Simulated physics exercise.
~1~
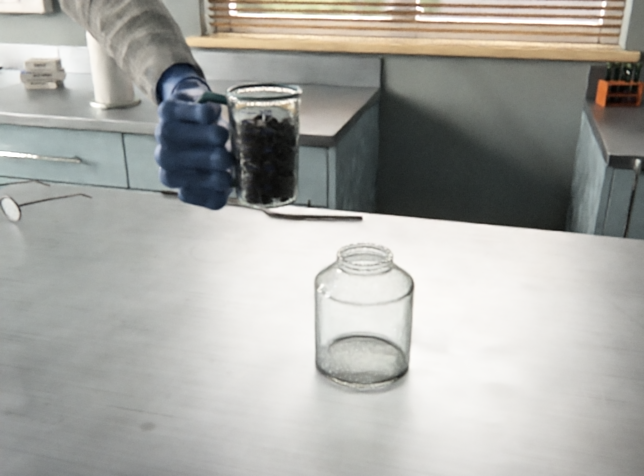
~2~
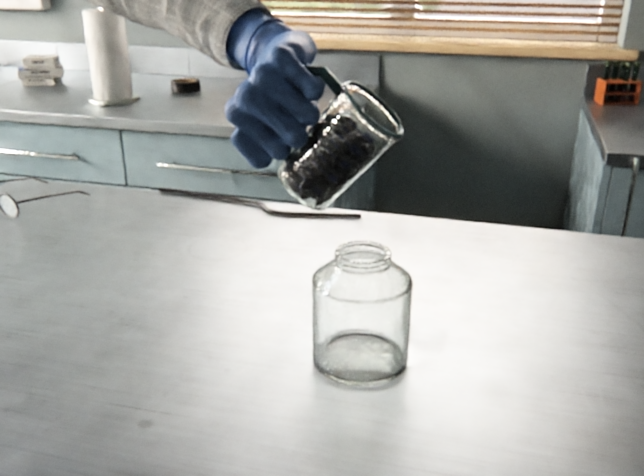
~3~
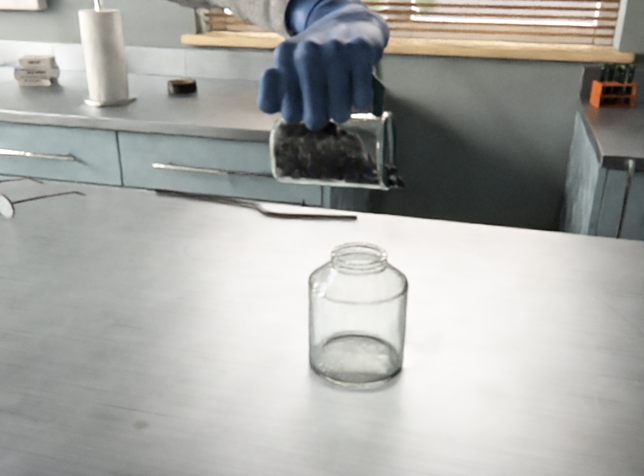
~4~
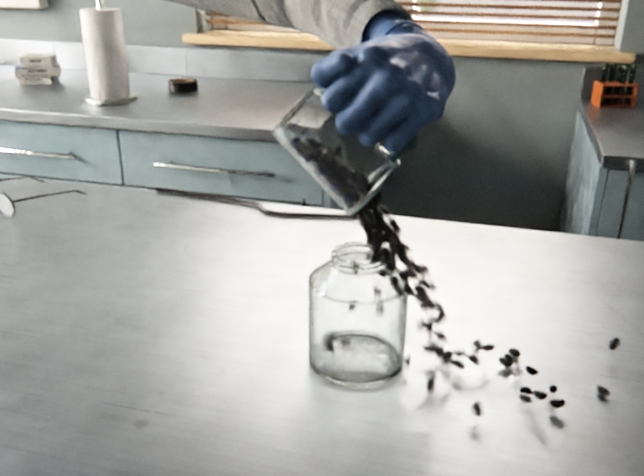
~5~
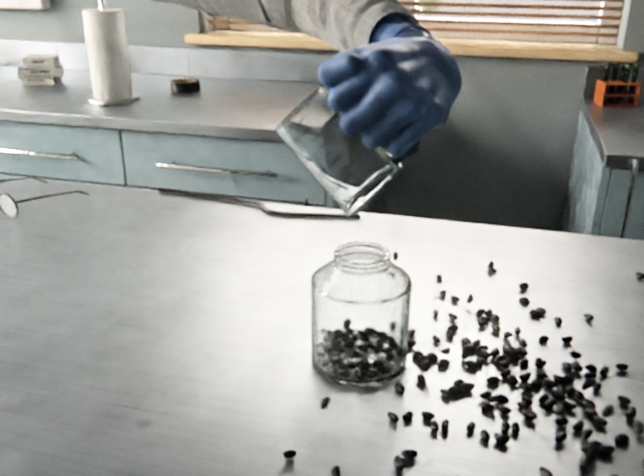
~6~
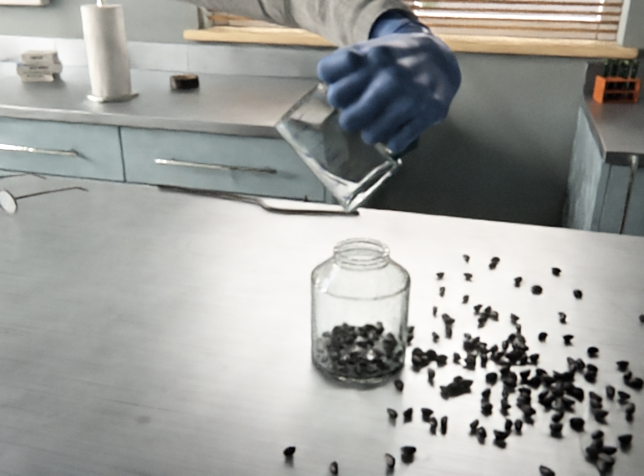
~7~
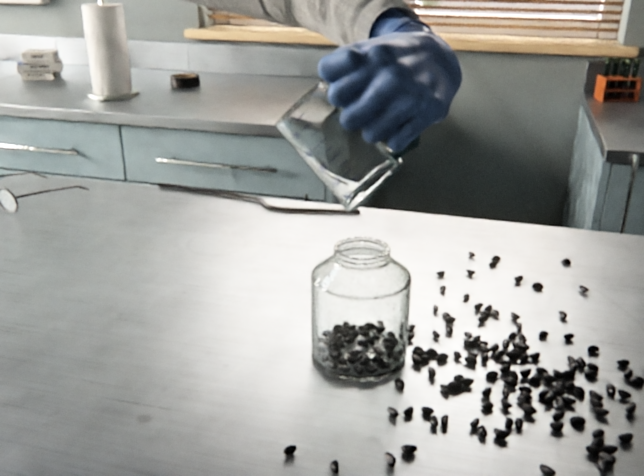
On a metal counter in a lab-like room, a blue-gloved hand tips a clear cup of small black beans above an open glass jar. The beans pour out, most scattering over the counter to the right, while a smaller share settles in the jar and the cup ends up empty.
